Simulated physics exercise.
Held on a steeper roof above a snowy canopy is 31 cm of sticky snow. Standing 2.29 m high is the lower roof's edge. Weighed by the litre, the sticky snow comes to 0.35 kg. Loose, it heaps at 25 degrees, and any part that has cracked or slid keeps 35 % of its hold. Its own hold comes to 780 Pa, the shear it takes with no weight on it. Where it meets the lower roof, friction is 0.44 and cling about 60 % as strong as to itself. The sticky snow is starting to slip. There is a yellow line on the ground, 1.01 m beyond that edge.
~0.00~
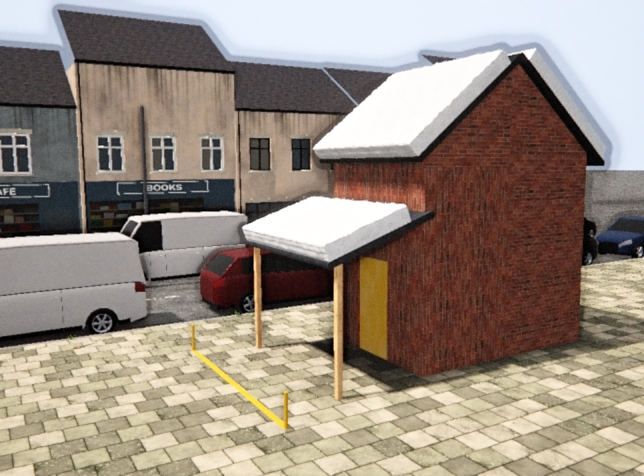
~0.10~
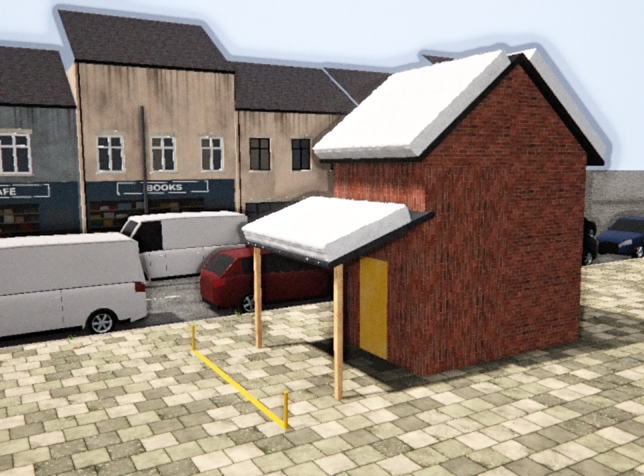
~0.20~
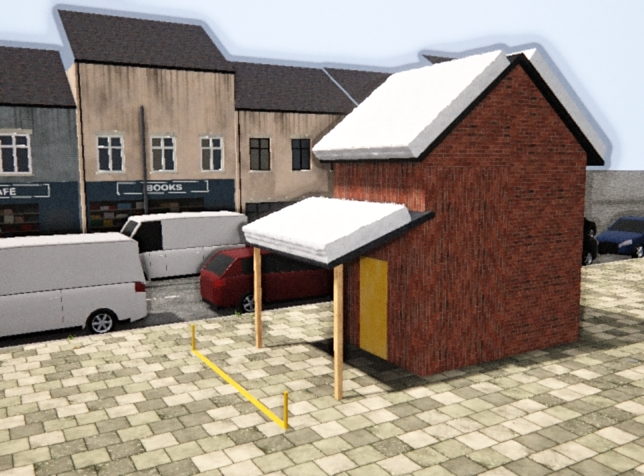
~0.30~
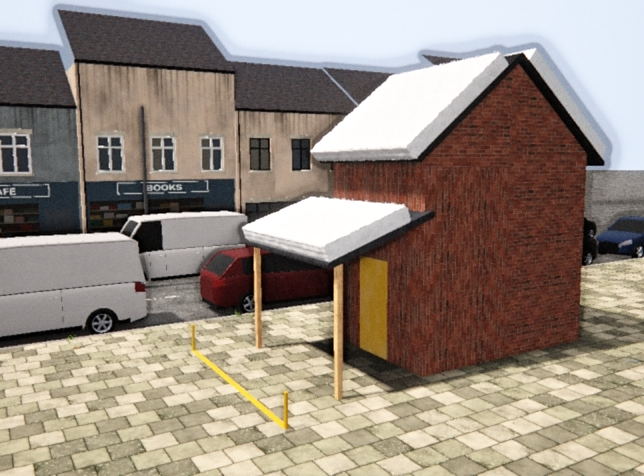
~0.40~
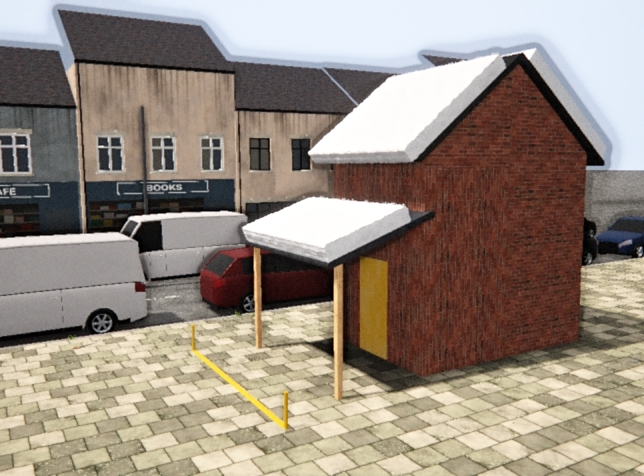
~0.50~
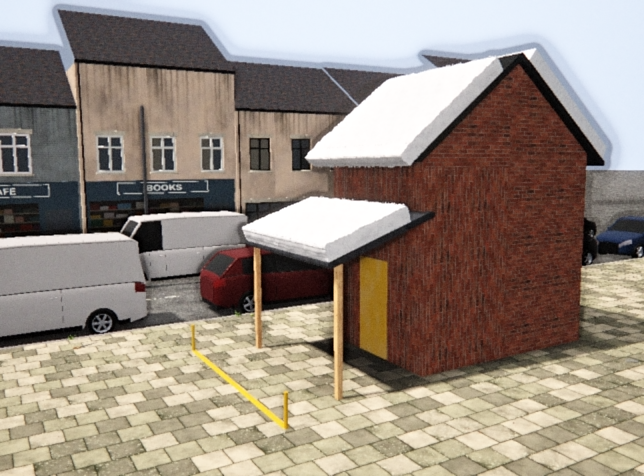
Thick snow slab slowly sliding a short way down the steep upper roof of a brick building, above a snow-covered canopy.
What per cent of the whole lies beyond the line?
Roughly 27 %.
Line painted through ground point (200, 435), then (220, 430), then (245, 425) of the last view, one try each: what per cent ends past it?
First try around 4 per cent, second around 10 per cent, third around 16 per cent.
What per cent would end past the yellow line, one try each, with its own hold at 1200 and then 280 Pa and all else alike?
8 %, then 50 %.
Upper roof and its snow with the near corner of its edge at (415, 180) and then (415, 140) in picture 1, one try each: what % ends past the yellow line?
First try 7 %, second try 45 %.
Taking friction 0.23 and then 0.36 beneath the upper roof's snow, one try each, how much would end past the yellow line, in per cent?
First try 45 per cent, second try 40 per cent.
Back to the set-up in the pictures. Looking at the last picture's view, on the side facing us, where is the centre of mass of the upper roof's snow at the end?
About (297, 336).
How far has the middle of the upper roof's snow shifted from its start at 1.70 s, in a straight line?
2.6 m.
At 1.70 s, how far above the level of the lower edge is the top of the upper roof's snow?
1.7 m, roughly.
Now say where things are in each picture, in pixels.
In the first picture, foremost bit of the sticky snow at (416, 143).
In the second picture, foremost bit of the sticky snow at (416, 143), its middle shifted 9 mm.
In the third picture, foremost bit of the sticky snow at (415, 144), its middle shifted 3.6 cm, 1 % of it past the upper edge, in one piece.
In the fourth picture, foremost bit of the sticky snow at (413, 146), its middle shifted 8.2 cm, 3 % of it past the upper edge, in one piece.
In the fifth picture, foremost bit of the sticky snow at (411, 147), its middle shifted 15 cm, 6 % of it past the upper edge, in one piece.
In the sixth picture, foremost bit of the sticky snow at (407, 146), its middle shifted 24 cm, 9 % of it past the upper edge, cracking.
After 1.05 s, none is below the lower edge and 0 % is past the line.
After 1.70 s, none is below the lower edge and 0 % is past the line.
After 2.35 s, 26 % is below the lower edge and 4 % is past the line.
After 3.00 s, 48 % is below the lower edge and 25 % is past the line.
After 4.20 s, 51 % is below the lower edge and 27 % is past the line.
